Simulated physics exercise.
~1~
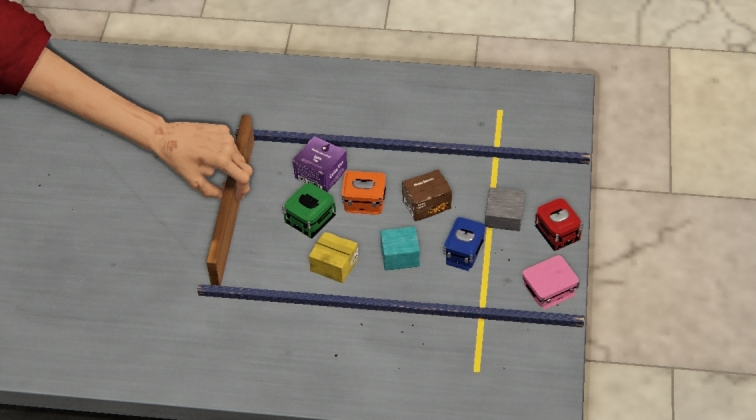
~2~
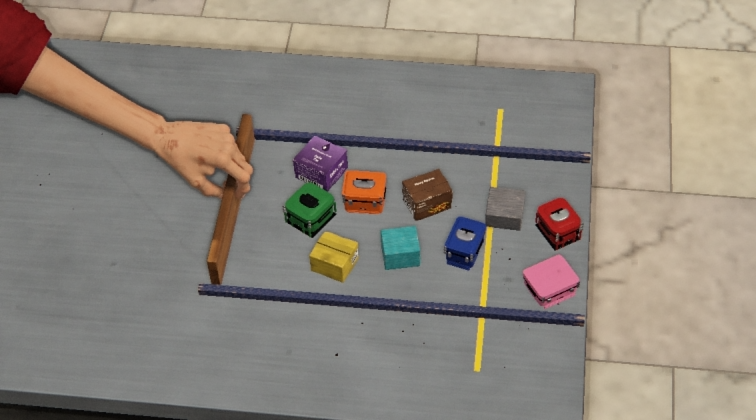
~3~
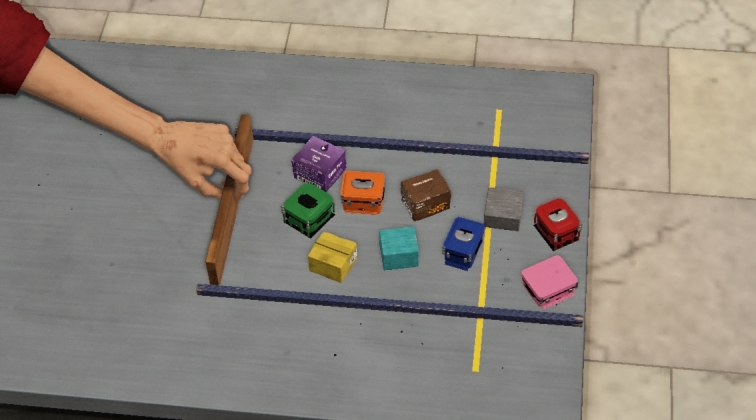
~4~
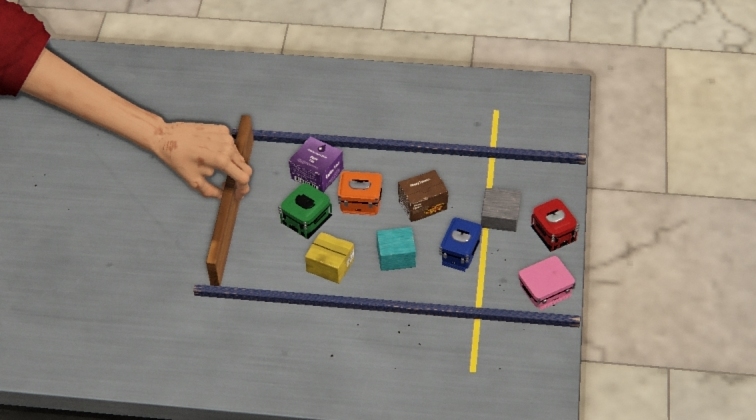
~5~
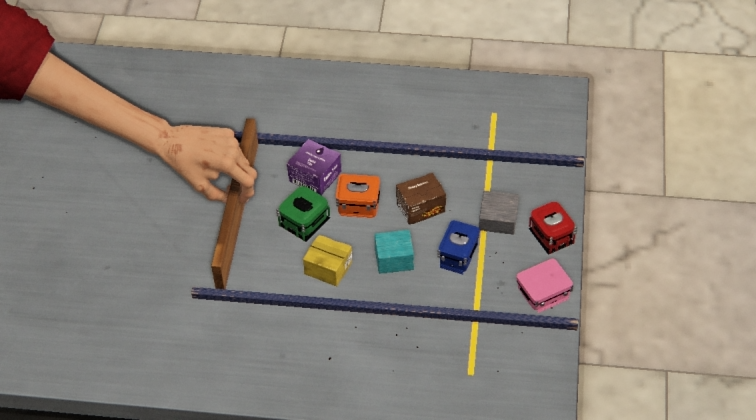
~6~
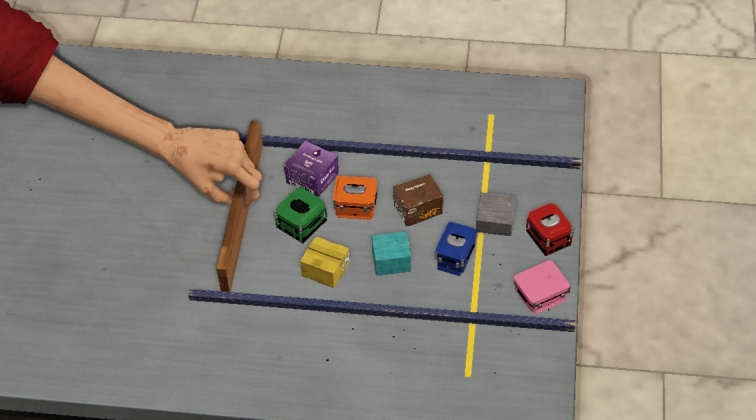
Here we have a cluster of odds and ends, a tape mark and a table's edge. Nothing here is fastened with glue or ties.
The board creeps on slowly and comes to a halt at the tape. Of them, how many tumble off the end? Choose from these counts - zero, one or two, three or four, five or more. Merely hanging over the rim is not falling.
Count: One or two.
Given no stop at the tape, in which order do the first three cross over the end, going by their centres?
It runs the red case, the grey block, and lastly the brown box.
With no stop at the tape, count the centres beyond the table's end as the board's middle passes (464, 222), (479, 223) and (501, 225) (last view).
The numbers past the end are 2, 2 and 4.
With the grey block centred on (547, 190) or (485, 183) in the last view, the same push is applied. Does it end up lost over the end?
Results in order - down; still up.
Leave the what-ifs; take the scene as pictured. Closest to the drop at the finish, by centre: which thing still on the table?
That one is the brown box.
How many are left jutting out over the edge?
The count is 2.
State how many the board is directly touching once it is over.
It's 3 of them.
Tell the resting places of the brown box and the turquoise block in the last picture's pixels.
Roughly (579, 198) for the first and roughly (534, 262) for the second.
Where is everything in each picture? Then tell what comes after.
The first picture shows red case (558, 224); pink case (550, 283); grey block (505, 209); board (232, 199); tape (489, 232).
The second picture shows pink case (550, 282); purple box (321, 164).
The third picture shows grey block (504, 209); blue case (464, 244).
The fourth picture shows red case (554, 225); green case (306, 210).
The fifth picture shows pink case (544, 286); brown box (421, 199).
The sixth picture shows red case (549, 229); pink case (541, 288); grey block (496, 214); board (241, 205); tape (481, 236).
A little later, none off yet; red case at rest near (549, 229); pink case at rest near (541, 288); grey block at rest near (496, 214).
Next, none off yet; red case moving near (558, 232); pink case at rest near (541, 288); grey block shifted about its own width near (518, 217).
Later still, none off yet; red case tilted well over near (599, 261); pink case at rest near (543, 289); grey block shifted well along near (564, 231).
When it is over, the number that fall off is one or two; down, grey block and red case.
